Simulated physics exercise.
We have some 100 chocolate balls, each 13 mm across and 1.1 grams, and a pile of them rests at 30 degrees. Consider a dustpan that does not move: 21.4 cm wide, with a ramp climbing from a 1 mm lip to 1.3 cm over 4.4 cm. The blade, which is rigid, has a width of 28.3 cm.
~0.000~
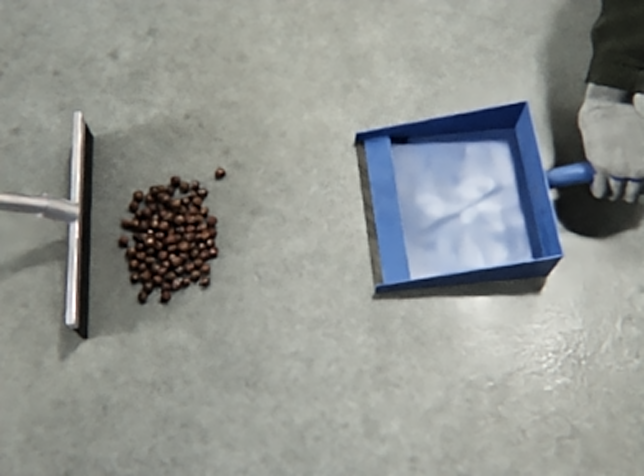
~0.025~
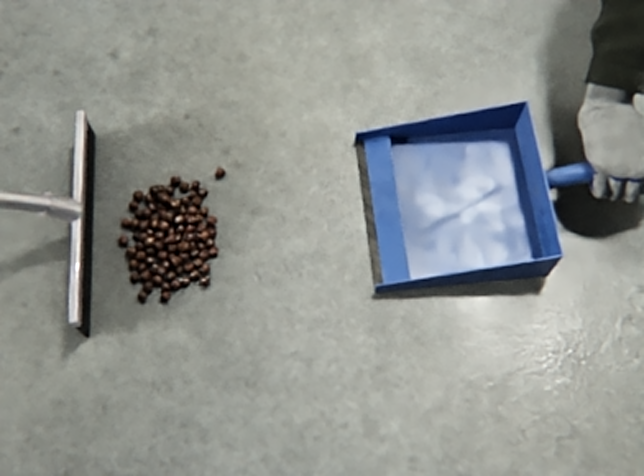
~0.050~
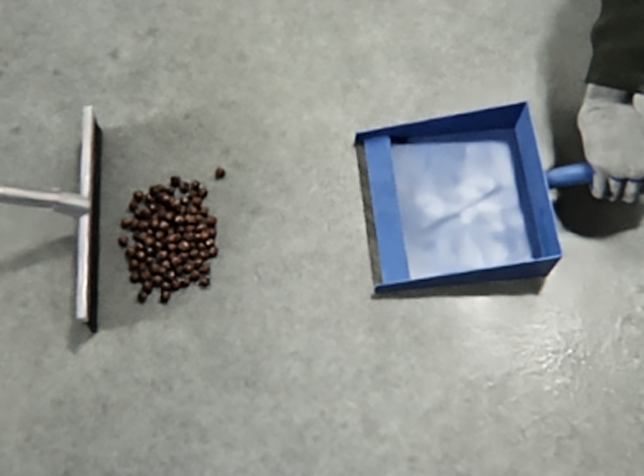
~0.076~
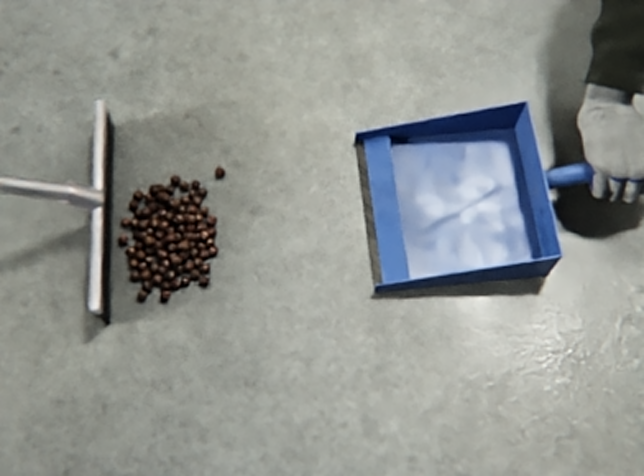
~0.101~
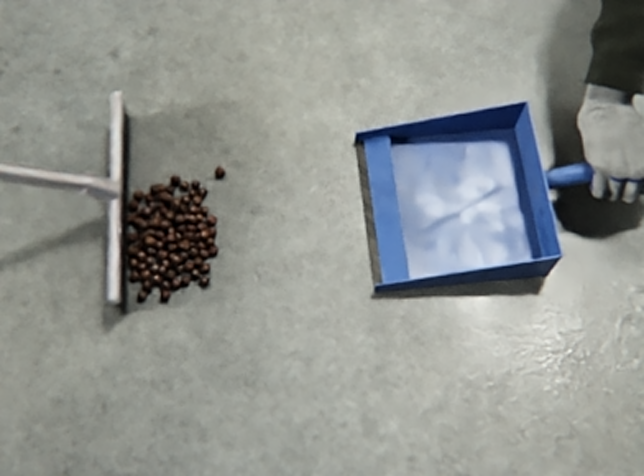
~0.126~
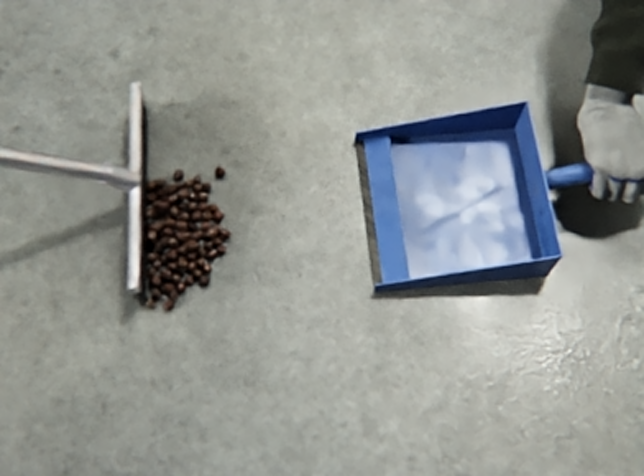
We see a squeegee-like blade move right across a grey floor and begin pushing a pile of small brown balls rightward, while a gloved hand at the right holds a blue dustpan still.
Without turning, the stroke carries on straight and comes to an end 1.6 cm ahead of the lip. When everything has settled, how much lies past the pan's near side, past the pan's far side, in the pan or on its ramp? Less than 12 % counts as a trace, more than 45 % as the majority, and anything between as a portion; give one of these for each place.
Near side - a portion, far side - a portion, pan - a portion.
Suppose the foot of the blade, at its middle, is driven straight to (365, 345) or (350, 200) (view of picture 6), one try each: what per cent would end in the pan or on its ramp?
Roughly 30 % and 45 %.
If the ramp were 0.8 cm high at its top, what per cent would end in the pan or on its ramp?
That change would give about 30 per cent.
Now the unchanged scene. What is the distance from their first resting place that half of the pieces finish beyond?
Around 30 centimetres.
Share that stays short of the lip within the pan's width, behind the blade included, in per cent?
About 35 %.
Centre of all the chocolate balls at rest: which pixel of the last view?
Roughly (375, 178).
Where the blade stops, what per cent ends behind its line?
I'd put it near 15 in a hundred.
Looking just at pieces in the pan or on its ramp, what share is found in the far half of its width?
About 90 %.
After 0.27 s, middle of the blade 15 cm from the lip; 0 % over the lip, far side 10 %, near side 10 %.
After 0.37 s, middle of the blade 5 cm from the lip; 0 % over the lip, far side 25 %, near side 10 %.
After 0.60 s, middle of the blade 2 cm from the lip; 45 % over the lip, far side 25 %, near side 15 %.
In the end, at 2.0 s, near side 15 %, far side 25 %, pan 20 %, in front of the lip or behind the blade 35 %.
